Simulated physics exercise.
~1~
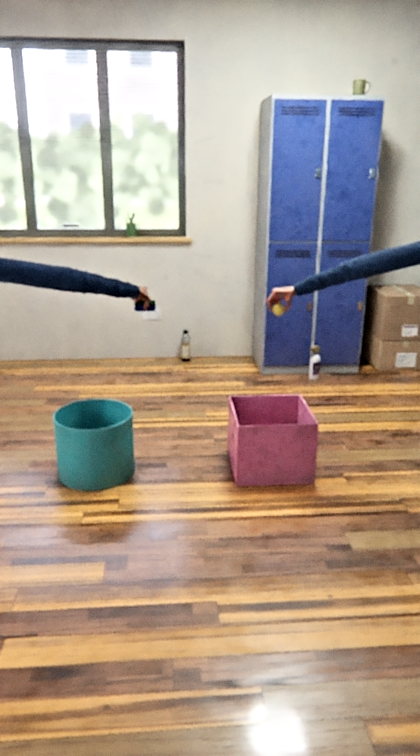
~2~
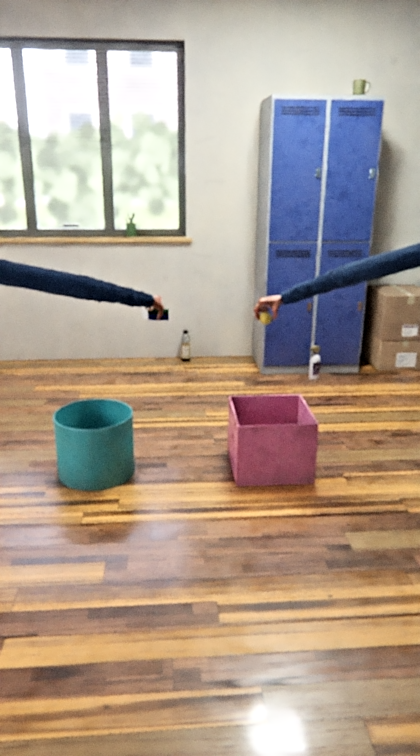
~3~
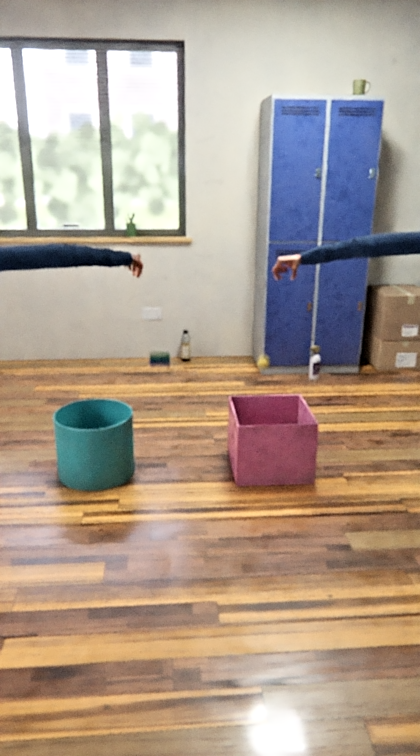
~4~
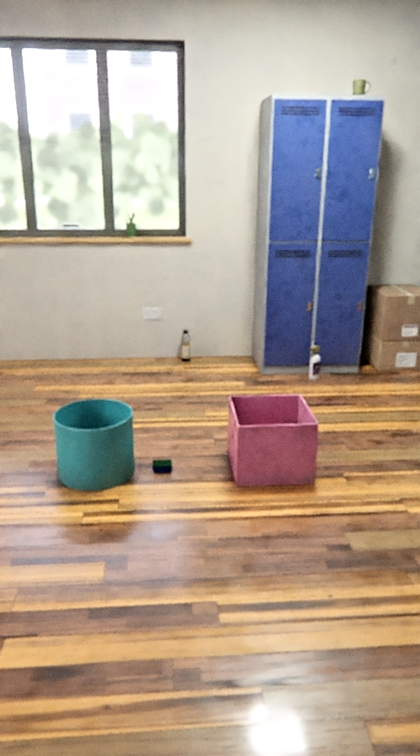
Lemon and blue sponge dropping from two outstretched hands, the lemon vanishing into the pink box, the sponge landing between the containers.
